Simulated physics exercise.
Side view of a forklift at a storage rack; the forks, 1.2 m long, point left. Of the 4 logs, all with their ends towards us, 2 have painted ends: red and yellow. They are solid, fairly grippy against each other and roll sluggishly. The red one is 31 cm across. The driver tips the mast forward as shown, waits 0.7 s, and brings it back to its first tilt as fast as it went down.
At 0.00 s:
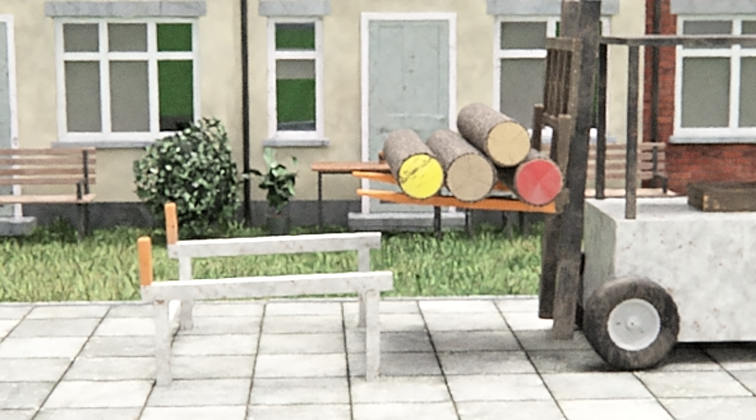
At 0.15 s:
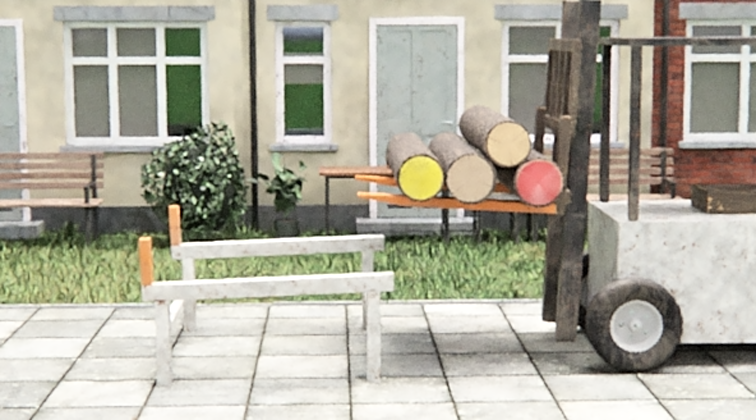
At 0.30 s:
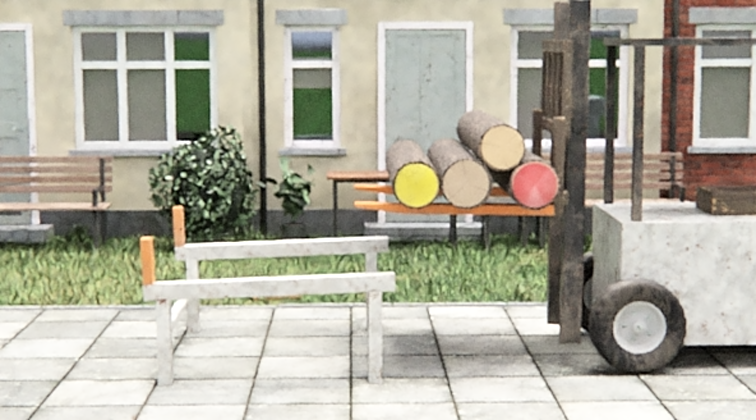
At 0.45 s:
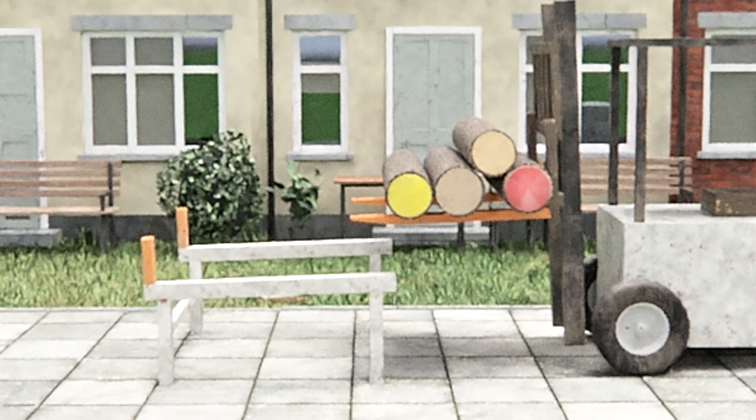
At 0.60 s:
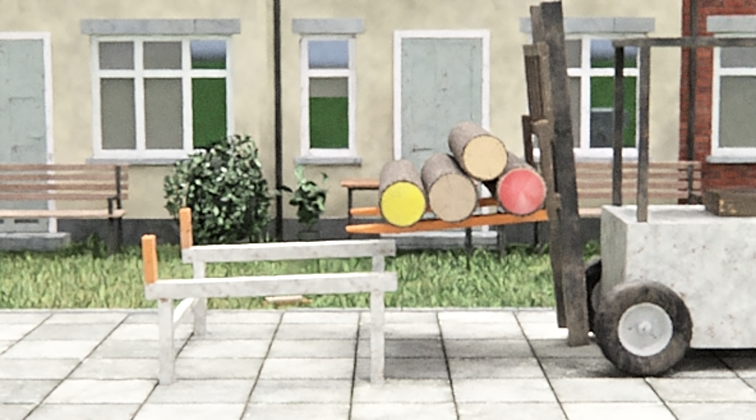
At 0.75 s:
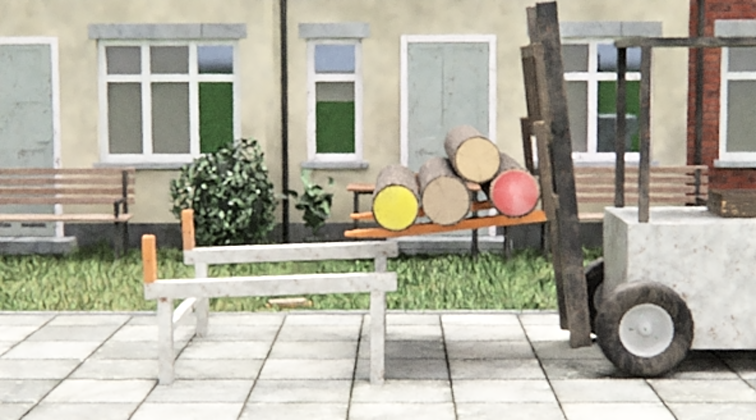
The clip opens on a forklift at right holding four stacked logs, two with yellow and red ends, beside a low white rack. The mast then leans forward to the left, and the orange forks go from tilting slightly up to sloping down, lowering the still-stacked logs as the background shifts slightly right.
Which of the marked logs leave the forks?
Red stays on the forks, yellow rolls off the tips.
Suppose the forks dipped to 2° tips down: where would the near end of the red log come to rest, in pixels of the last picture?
Around (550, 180).
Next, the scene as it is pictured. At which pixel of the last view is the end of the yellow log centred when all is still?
Near (189, 257).
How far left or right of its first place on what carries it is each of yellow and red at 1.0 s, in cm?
Yellow 10 left, red 10 left.
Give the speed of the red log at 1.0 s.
Roughly 0.3 m/s.
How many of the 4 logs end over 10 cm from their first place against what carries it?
4 of them.
Then, 1.0 s in, red is on the forks, 100 cm from the tips, rolling left; yellow is on the forks, 25 cm from the tips, rolling left; 0 off the forks so far.
Then, 1.3 s in, red is on the forks, 90 cm from the tips, rolling left; yellow is on the forks, 15 cm from the tips, rolling left; 0 off the forks so far.
Then, 1.5 s in, red is on the forks, 80 cm from the tips, rolling left; yellow is on the forks, 5 cm from the tips, rolling left; 0 off the forks so far.
Then, 1.8 s in, red is on the forks, 65 cm from the tips, rolling left; yellow is in the air, 110 cm from the rack's far end, rolling left; 1 off the forks so far.
In the end (4.4 s), red is on the forks, 55 cm from the tips; yellow is on the rack, 30 cm from the rack's far end; 1 off the forks so far.
